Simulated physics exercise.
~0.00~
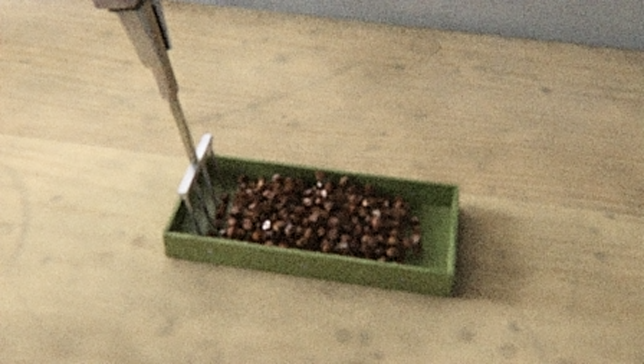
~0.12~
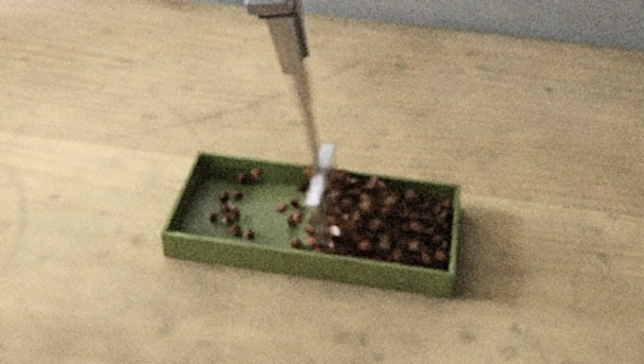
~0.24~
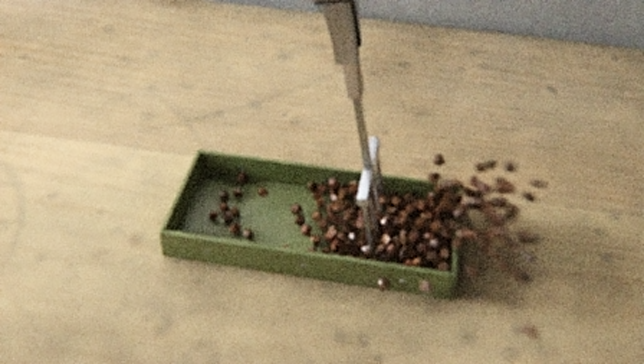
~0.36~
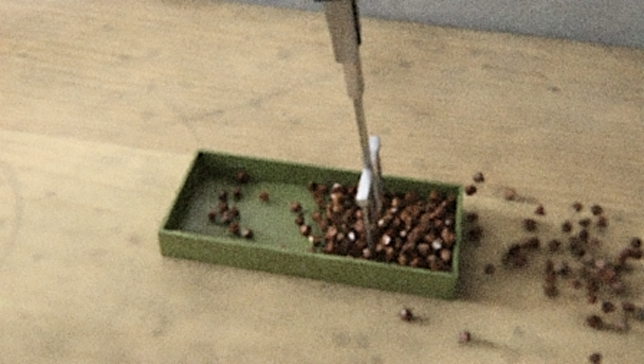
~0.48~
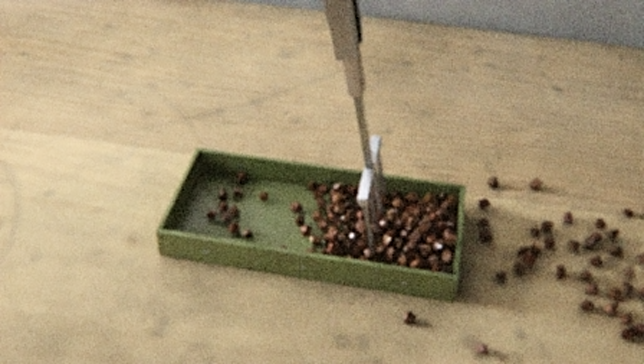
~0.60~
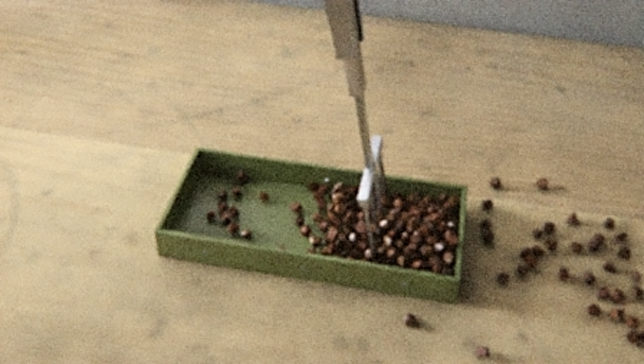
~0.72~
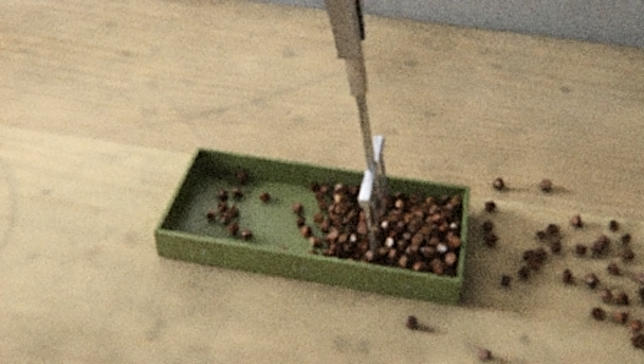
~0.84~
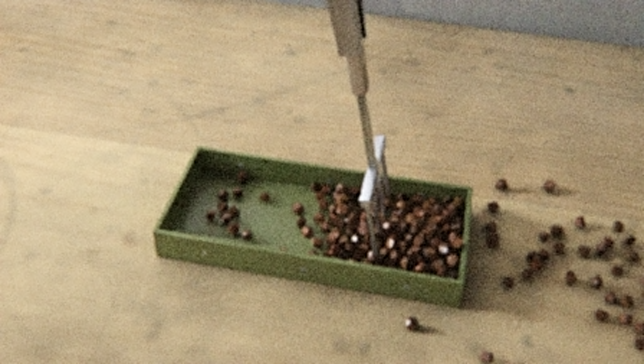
On a wooden table, a robot's rake pushes brown pellets right, spilling many beyond the green tray.
